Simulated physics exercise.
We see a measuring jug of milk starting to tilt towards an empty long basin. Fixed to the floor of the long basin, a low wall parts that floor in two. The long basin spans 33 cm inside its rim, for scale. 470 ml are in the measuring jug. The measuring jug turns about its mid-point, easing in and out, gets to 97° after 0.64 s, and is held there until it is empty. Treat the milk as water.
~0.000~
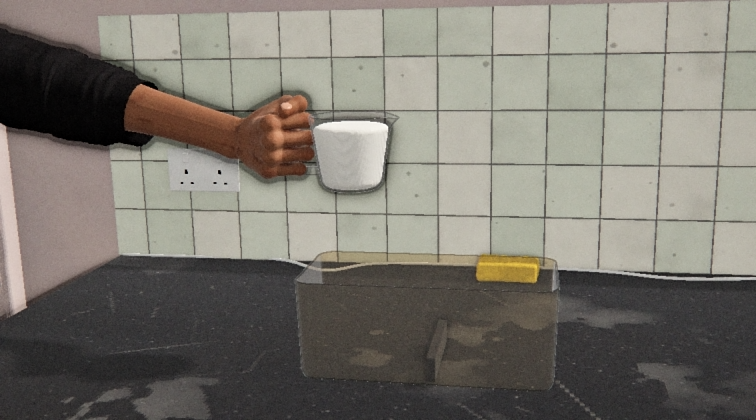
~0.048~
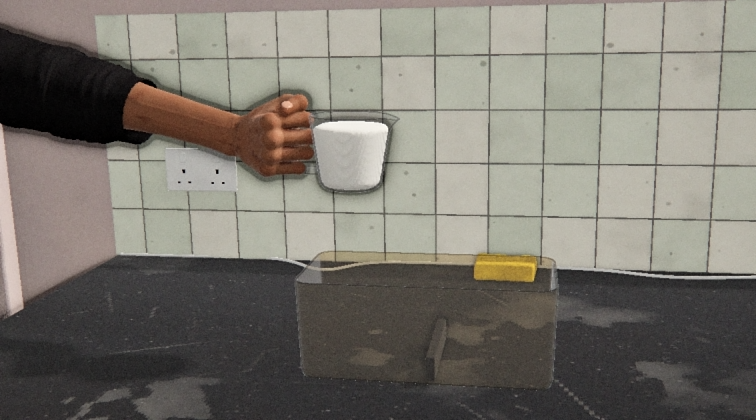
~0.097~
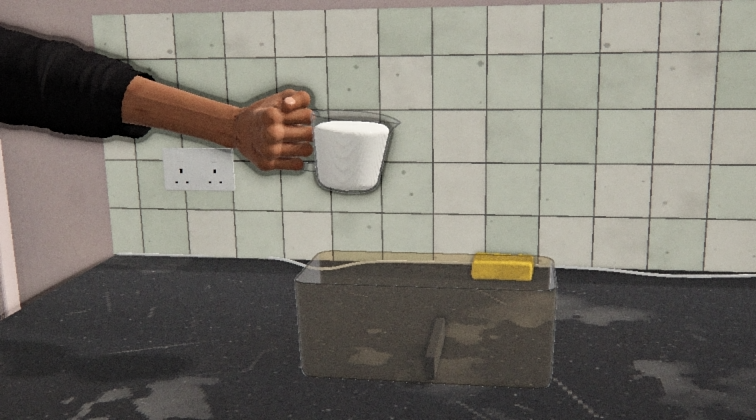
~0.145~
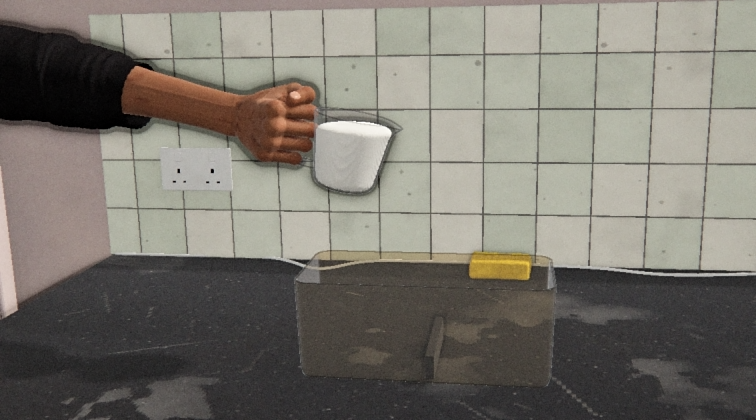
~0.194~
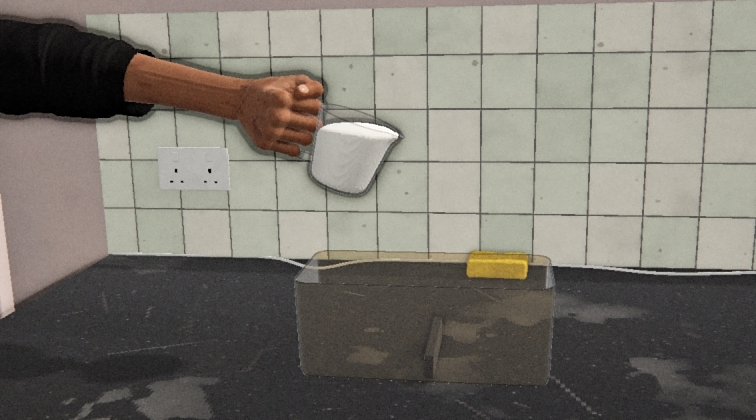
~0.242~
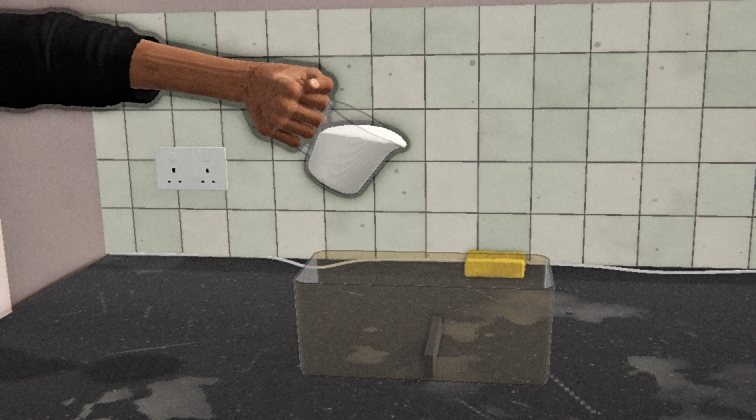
A hand slowly tilts a jug of milk rightward above an empty long basin.
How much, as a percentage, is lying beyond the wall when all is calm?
Around 87 per cent lies beyond the wall.
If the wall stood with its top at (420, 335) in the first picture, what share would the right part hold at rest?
With the wall placed like that, close to 90 per cent.
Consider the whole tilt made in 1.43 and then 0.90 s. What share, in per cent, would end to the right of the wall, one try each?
Near 85 in a hundred on the first go and near 85 in a hundred on the second.
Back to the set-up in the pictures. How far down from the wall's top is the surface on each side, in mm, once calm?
Looks like roughly 30 mm on the left and roughly 14 mm on the right.
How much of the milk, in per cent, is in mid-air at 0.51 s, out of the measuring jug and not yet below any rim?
Share: Roughly 34 per cent.
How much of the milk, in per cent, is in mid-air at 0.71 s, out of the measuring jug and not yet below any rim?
Around 16 percent of the liquid.
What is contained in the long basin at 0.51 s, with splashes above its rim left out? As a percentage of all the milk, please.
Near 18 in a hundred.
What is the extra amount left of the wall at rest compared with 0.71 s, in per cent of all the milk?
It comes to about 5 per cent.
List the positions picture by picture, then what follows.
Tilt 0°; pouring edge (399, 117); surface from (316, 126) to (389, 126); the long basin's rim runs from (308, 268) to (557, 276); the wall's top is at (437, 339), in the first picture.
Tilt 1°; pouring edge (399, 118); surface from (316, 125) to (389, 126), in the second picture.
Tilt 5°; pouring edge (401, 122); surface from (317, 124) to (389, 129), in the third picture.
Tilt 12°; pouring edge (403, 128); surface from (319, 125) to (392, 130), in the fourth picture.
Tilt 20°; pouring edge (405, 137); surface from (320, 128) to (397, 132), in the fifth picture.
Tilt 30°; pouring edge (406, 147); surface from (320, 132) to (402, 141); 1 per cent is over the edge, in the sixth picture.
Then, 0.51 s in, the tilt is 88° and 48 per cent is still to pour, 0 is left of the wall and 18 right of it.
Then, 0.71 s in, the tilt is 97° and 10 per cent is still to pour, 7 is left of the wall and 67 right of it.
Then, 0.92 s in, the tilt is 97° and 1 per cent is still to pour, 9 is left of the wall and 87 right of it.
Then, 1.14 s in, the tilt is 97° and 0 per cent is still to pour, 11 is left of the wall and 88 right of it.
Finally, 12 per cent lies left of the wall, 87 right of it and 1 outside.
